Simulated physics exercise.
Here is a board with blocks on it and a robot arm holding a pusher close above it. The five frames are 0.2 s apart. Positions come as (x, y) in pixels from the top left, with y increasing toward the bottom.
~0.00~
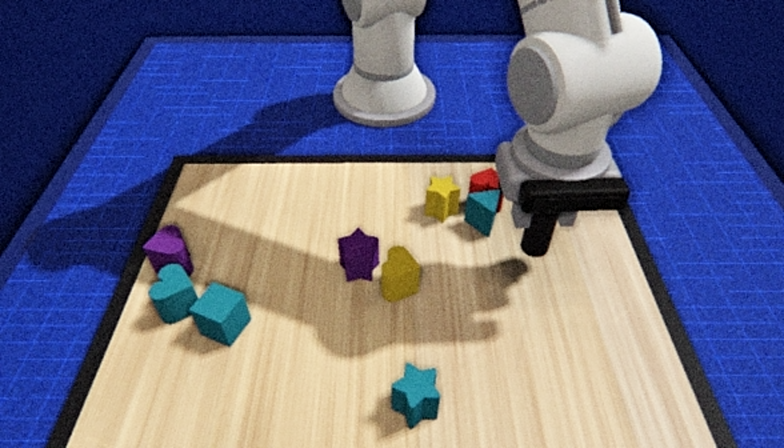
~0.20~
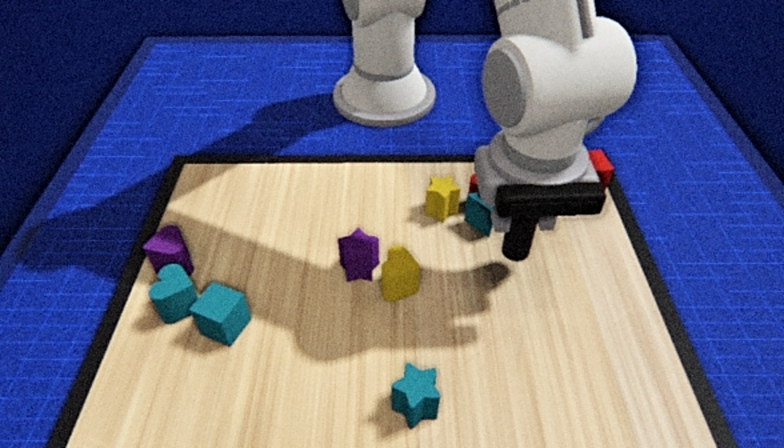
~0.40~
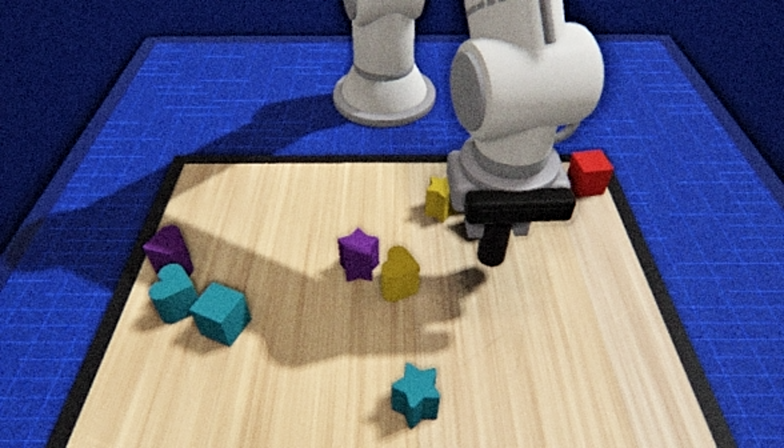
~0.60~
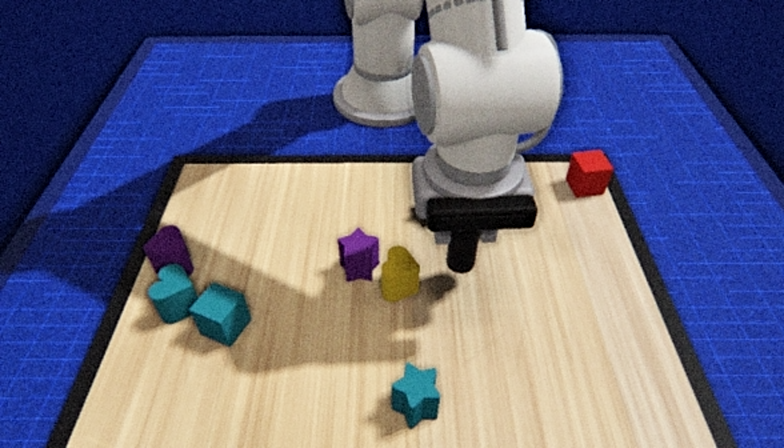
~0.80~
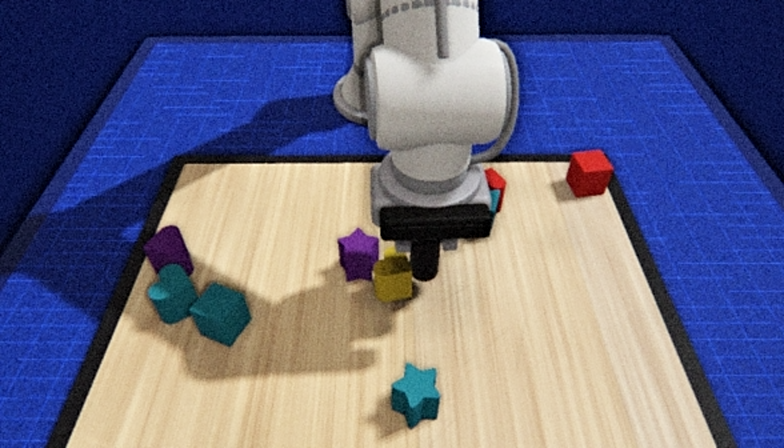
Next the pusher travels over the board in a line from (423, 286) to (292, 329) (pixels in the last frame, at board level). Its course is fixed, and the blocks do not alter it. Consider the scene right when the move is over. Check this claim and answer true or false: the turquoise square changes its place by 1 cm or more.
It is false.
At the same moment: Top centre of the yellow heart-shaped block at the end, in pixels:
My prediction: (319, 267).
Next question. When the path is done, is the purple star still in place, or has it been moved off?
At the end, its place is different.
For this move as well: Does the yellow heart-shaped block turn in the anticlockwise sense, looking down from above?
Going by the path, no.
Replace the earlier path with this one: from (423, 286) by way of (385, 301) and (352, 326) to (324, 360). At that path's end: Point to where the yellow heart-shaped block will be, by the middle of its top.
Roughly at (343, 270).
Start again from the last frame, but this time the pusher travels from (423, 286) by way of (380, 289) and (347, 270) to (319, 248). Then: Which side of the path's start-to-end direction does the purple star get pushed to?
The right.
The first path, step by step. One third of the way, pusher (380, 286); purple star (349, 242), turned 35° clockwise; yellow heart-shaped block (349, 269), turned 45° clockwise.
Two thirds of the way, pusher (336, 300); purple star (345, 242), turned 55° clockwise; yellow heart-shaped block (321, 268), turned 75° clockwise.
At the end, pusher (289, 316); turquoise square still; purple star (345, 242), turned 55° clockwise; yellow heart-shaped block (319, 267), turned 80° clockwise.
